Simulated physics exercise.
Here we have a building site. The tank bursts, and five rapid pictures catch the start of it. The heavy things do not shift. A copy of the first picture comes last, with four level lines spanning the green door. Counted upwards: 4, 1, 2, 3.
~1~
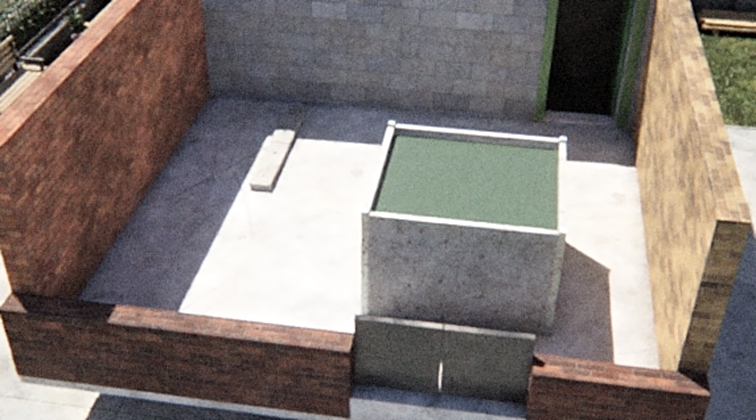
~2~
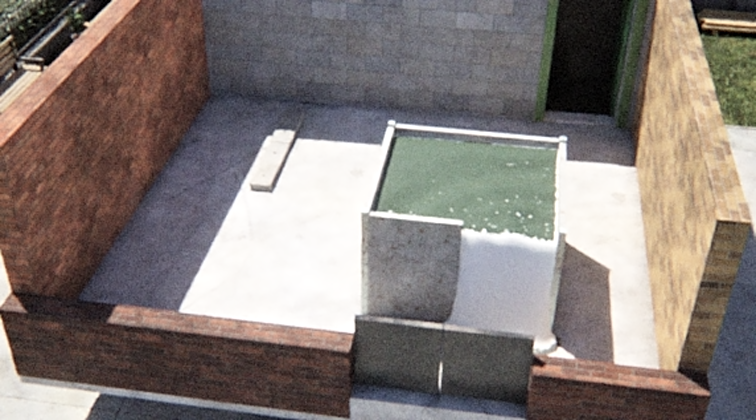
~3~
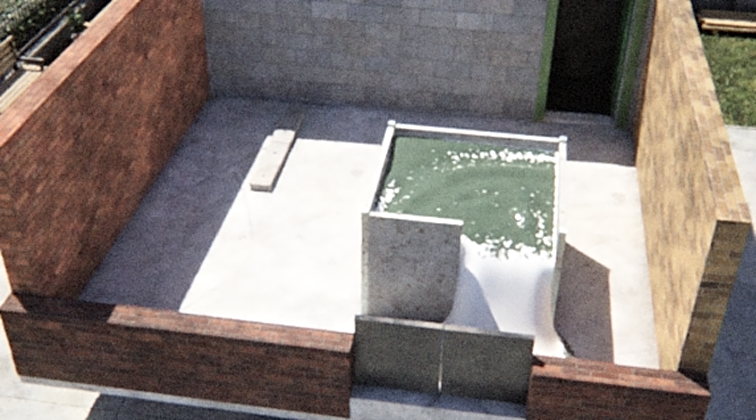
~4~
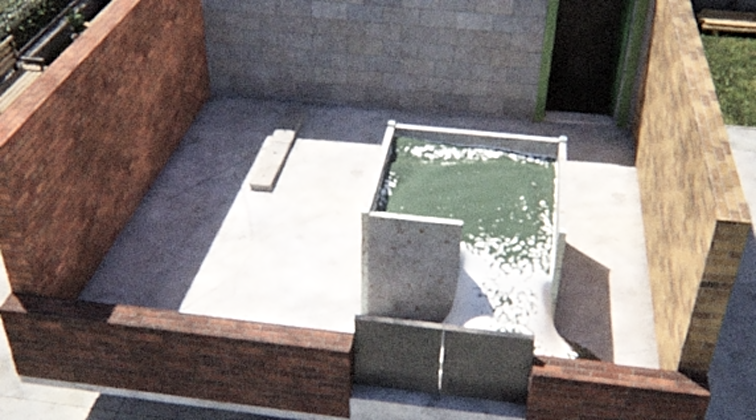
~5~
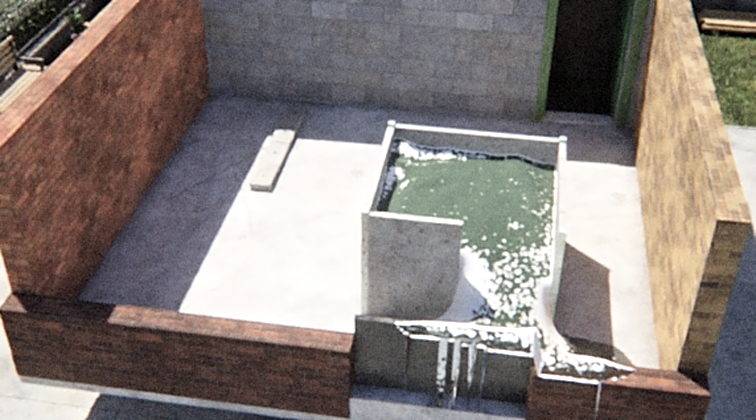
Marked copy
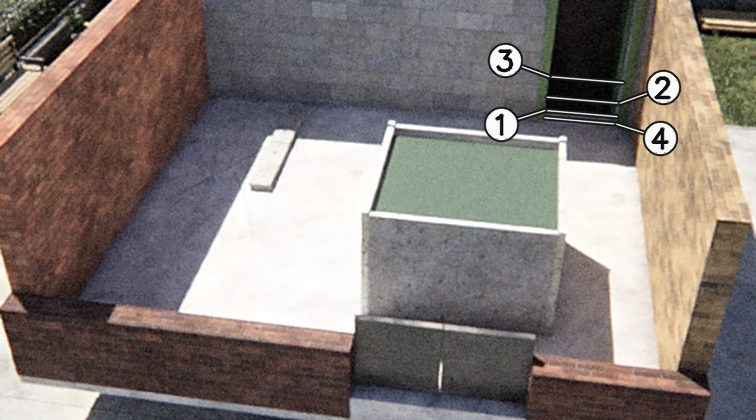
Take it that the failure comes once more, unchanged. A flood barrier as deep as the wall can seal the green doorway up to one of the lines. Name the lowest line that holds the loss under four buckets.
2.
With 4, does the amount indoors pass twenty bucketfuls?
Yes, it does.
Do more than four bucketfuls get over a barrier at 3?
No, not at all.
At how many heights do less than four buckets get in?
Two.
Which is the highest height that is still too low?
It is 1.
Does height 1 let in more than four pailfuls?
Yes, that goes wrong.
On the marked copy, 1 at (581, 113); 2 at (583, 100); 3 at (586, 79); 4 at (580, 120); from the bottom up 4, 1, 2, 3.
With 1, some 20 bucketfuls get in.
With 2, a splash gets over, under a bucket.
With 3, nothing gets over.
With 4, dozens of bucketfuls pour in.
